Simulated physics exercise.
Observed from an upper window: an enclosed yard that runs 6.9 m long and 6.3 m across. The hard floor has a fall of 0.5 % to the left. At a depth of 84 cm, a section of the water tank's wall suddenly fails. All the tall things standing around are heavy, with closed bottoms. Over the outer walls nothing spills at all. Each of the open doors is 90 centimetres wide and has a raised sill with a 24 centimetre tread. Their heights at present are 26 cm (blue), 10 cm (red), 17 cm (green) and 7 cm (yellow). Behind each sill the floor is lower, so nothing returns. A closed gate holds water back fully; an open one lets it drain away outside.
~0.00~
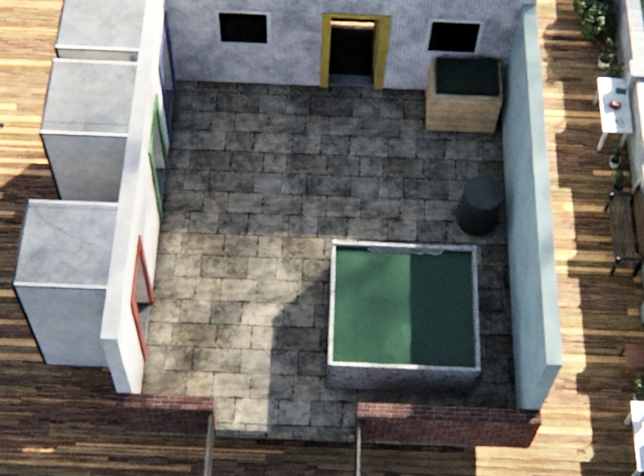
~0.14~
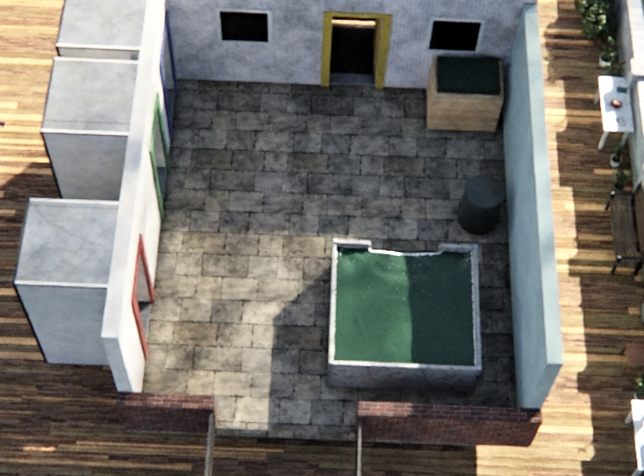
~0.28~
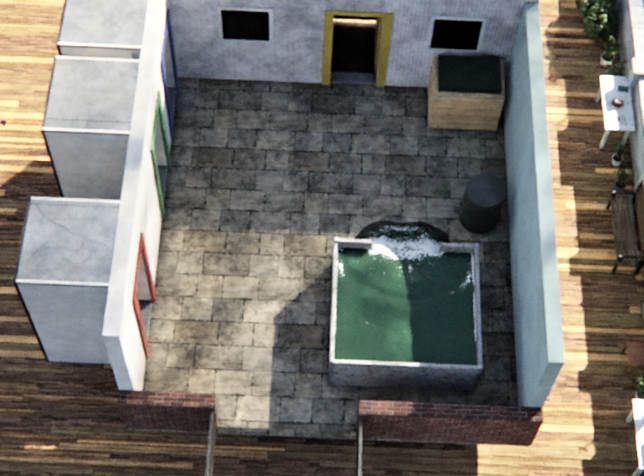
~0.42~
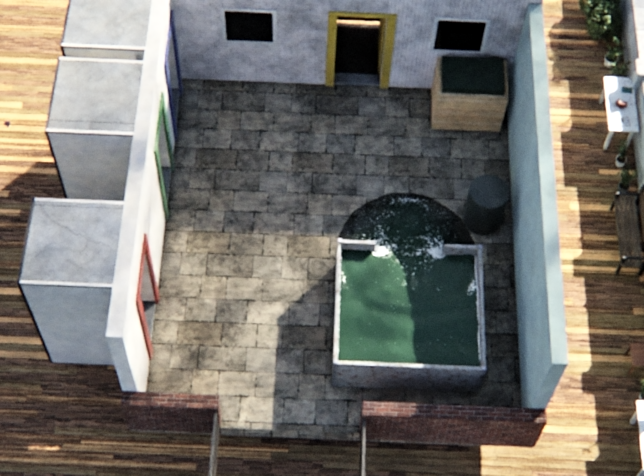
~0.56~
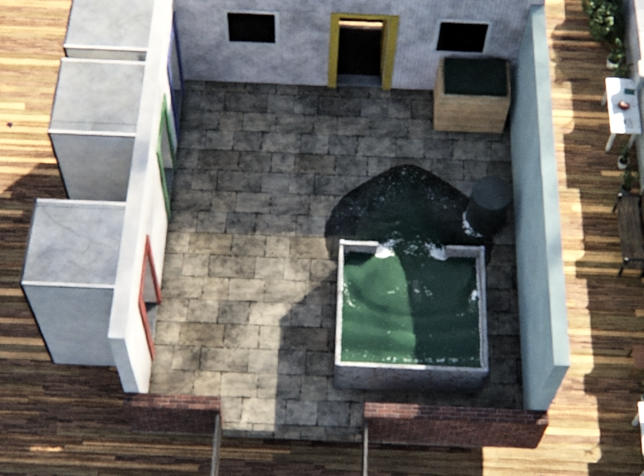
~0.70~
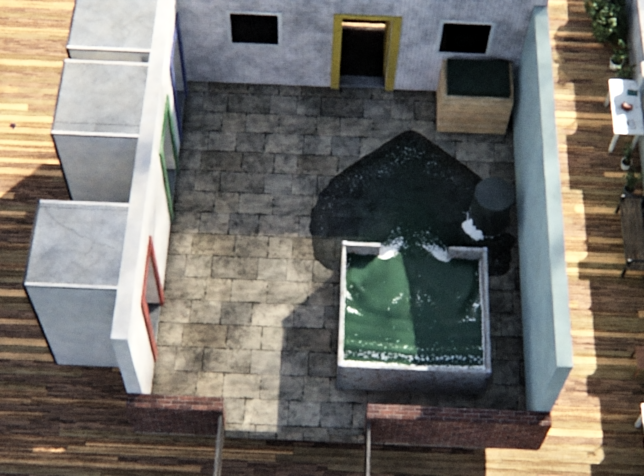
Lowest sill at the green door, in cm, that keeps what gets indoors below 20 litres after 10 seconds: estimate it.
My estimate is 8 cm.
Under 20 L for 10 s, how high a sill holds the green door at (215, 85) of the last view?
Roughly 24 cm.
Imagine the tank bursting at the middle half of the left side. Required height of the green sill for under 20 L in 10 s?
That way, roughly 13.0 cm.
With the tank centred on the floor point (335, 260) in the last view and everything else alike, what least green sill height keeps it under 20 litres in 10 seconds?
Then about 5.5 centimetres at the least.
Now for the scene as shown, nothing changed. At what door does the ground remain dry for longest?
Red.
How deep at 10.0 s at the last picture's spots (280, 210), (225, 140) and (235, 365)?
That's 4, 12 and 13 cm, in the order given.
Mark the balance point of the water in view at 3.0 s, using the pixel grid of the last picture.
Around (395, 234).
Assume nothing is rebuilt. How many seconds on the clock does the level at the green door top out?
I'd say near 6.0 seconds.
After 1.4 s water covers 35 % of the floor, deepest (46 cm) near (410, 262); it has not reached the green door.
After 3.0 s water covers 50 % of the floor, deepest (48 cm) near (503, 96); it has not reached the green door.
After 10.0 s water covers 100 % of the floor, deepest (16 cm) near (150, 403); 10 cm at the green door, 0 litres in over its 17 cm sill.
At the green door as built, the water arrived by 3.6 s and peaked near 13 cm at 6.2 s.
With a sill of 7 cm, 31 litres would have come in within the 10 s; with 9.5 cm, 9 litres. So under 20 litres takes about 8 cm.
